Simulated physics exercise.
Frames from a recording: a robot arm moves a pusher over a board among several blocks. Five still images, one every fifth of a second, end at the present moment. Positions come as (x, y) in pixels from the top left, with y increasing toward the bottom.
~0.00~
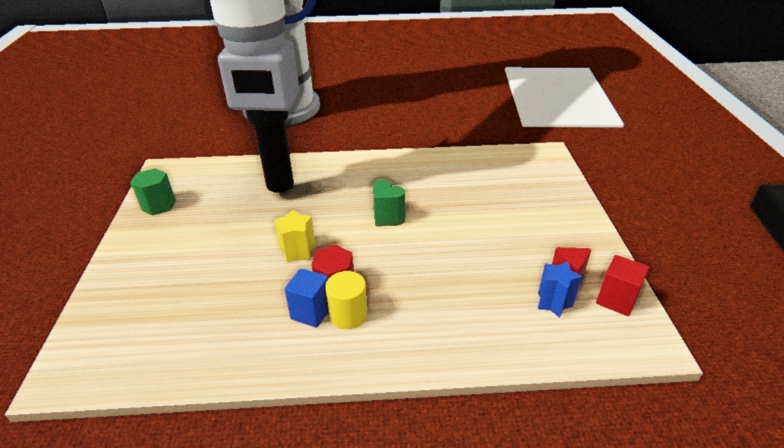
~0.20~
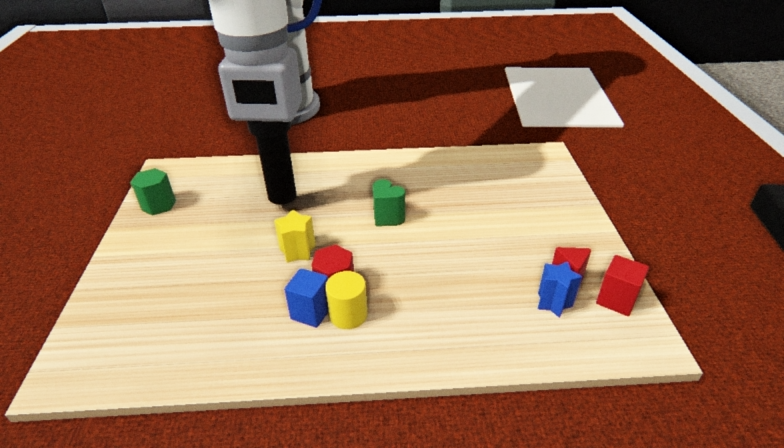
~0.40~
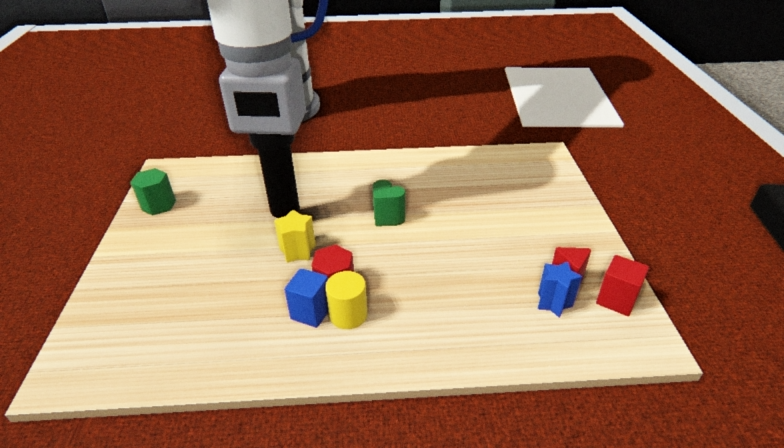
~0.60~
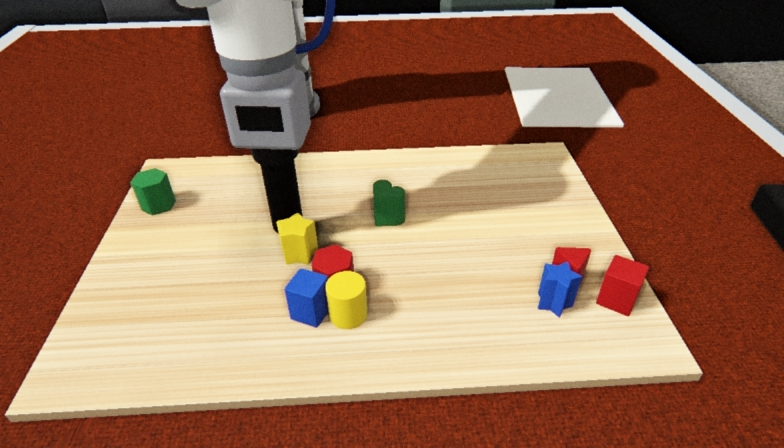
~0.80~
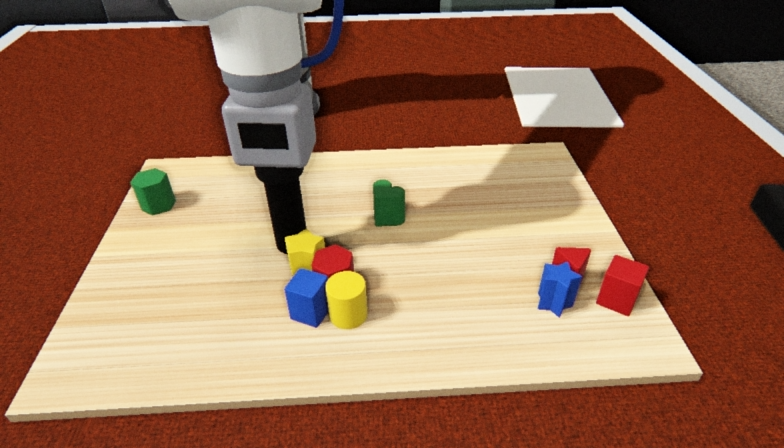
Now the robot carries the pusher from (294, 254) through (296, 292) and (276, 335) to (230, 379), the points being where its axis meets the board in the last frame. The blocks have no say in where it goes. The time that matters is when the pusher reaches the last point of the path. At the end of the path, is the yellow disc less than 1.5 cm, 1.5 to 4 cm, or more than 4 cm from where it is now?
From 1.5 to 4 cm.
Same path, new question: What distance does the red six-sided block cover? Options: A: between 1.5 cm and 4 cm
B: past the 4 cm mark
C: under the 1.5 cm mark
Correct choice: A.
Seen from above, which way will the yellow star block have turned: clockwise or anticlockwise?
Anticlockwise, looking down.
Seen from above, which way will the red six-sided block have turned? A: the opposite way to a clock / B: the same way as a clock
Option A.
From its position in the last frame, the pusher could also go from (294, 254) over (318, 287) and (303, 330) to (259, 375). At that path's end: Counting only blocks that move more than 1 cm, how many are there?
The number will come to 3 or more.
What follows on the original path. One third of the way, pusher (294, 282); yellow star block (318, 274), turned 25° anticlockwise; blue four-sided block (317, 304), turned 15° clockwise; red six-sided block (356, 270), turned 35° anticlockwise; yellow disc (364, 300).
Two thirds of the way, pusher (273, 326); yellow star block (320, 281), turned 55° anticlockwise; blue four-sided block (325, 311), turned 45° clockwise; red six-sided block (358, 270), turned 40° anticlockwise; yellow disc (364, 300).
At the end, pusher (227, 369); yellow star block (320, 281), turned 55° anticlockwise; blue four-sided block (325, 311), turned 45° clockwise; red six-sided block (358, 270), turned 40° anticlockwise; yellow disc (364, 300).
